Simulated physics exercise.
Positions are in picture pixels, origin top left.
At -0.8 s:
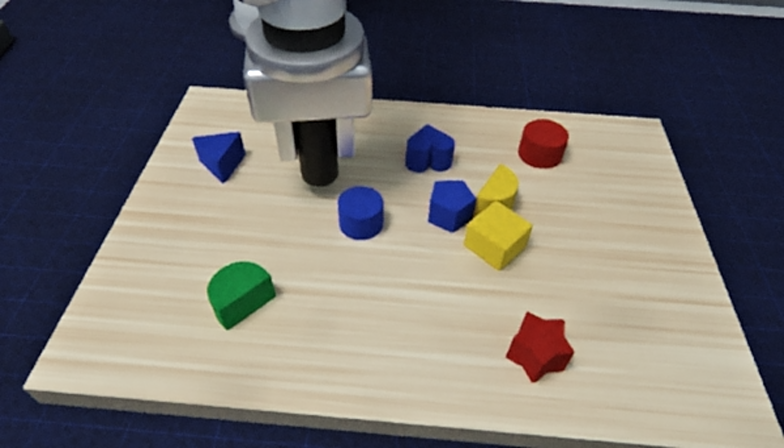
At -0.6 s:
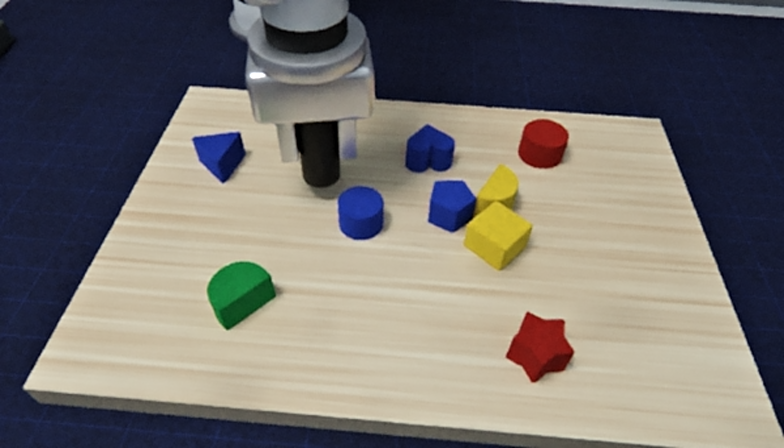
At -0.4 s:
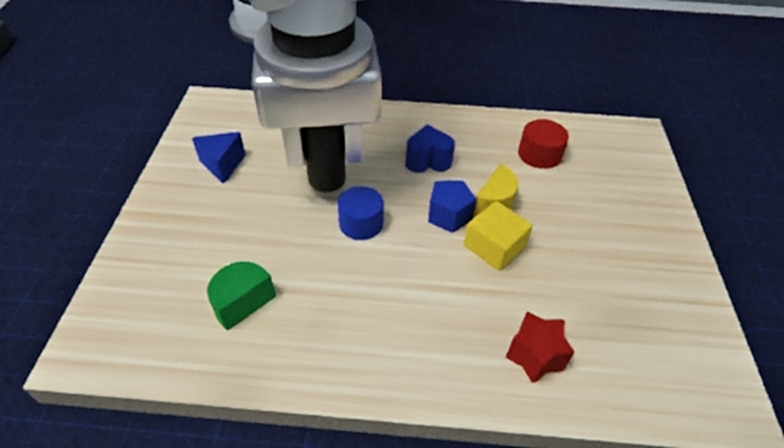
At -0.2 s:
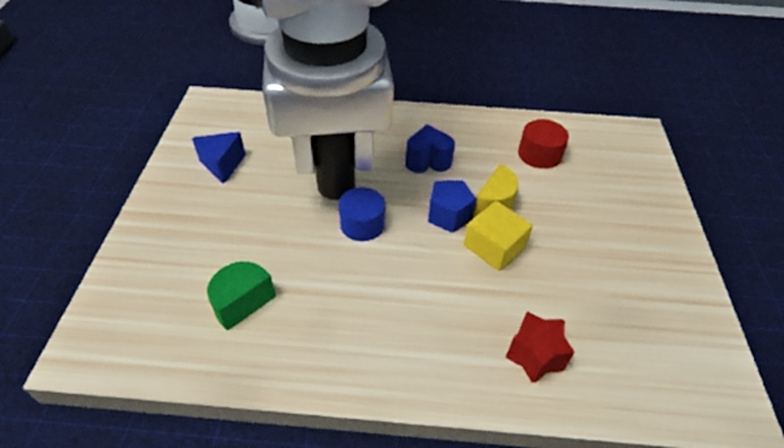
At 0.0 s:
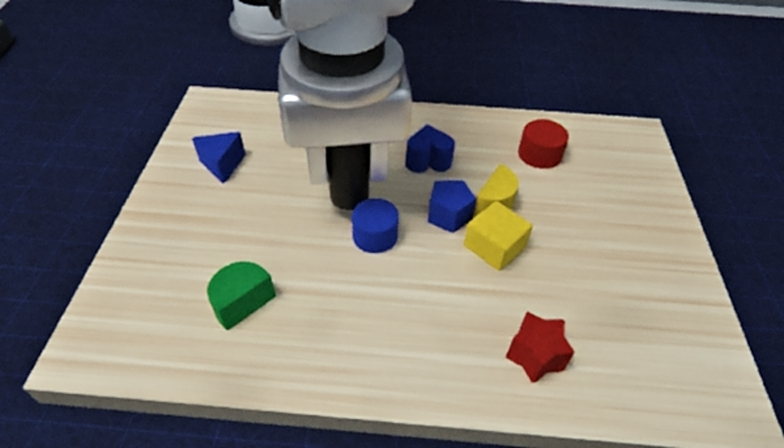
On a wooden board scattered with colored blocks, a robot arm's black post moved slowly right and toward the viewer, then nudged the blue disc slightly the same way while the other blocks stayed still.
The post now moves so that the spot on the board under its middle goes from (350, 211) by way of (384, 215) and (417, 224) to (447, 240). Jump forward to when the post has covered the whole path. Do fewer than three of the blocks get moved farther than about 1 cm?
No, that is not what happens.
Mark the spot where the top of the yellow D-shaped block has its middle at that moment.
Somewhere near (516, 177).
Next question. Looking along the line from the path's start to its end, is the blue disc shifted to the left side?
I expect not.
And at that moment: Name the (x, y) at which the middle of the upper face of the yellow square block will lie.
It comes to (521, 231).
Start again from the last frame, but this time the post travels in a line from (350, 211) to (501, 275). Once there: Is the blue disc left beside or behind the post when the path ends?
I believe so.
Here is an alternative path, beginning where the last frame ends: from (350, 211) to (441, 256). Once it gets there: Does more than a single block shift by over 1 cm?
No, I don't think so.
What follows on the original path. One third of the way, post (385, 200); blue disc (395, 224).
Two thirds of the way, post (418, 210); blue disc (410, 235); blue pentagon (460, 195); yellow D-shaped block (505, 183).
At the end, post (449, 226); blue disc (413, 239); blue pentagon (484, 202), turned 35° anticlockwise; yellow D-shaped block (516, 177), turned 25° anticlockwise; yellow square block (521, 231).
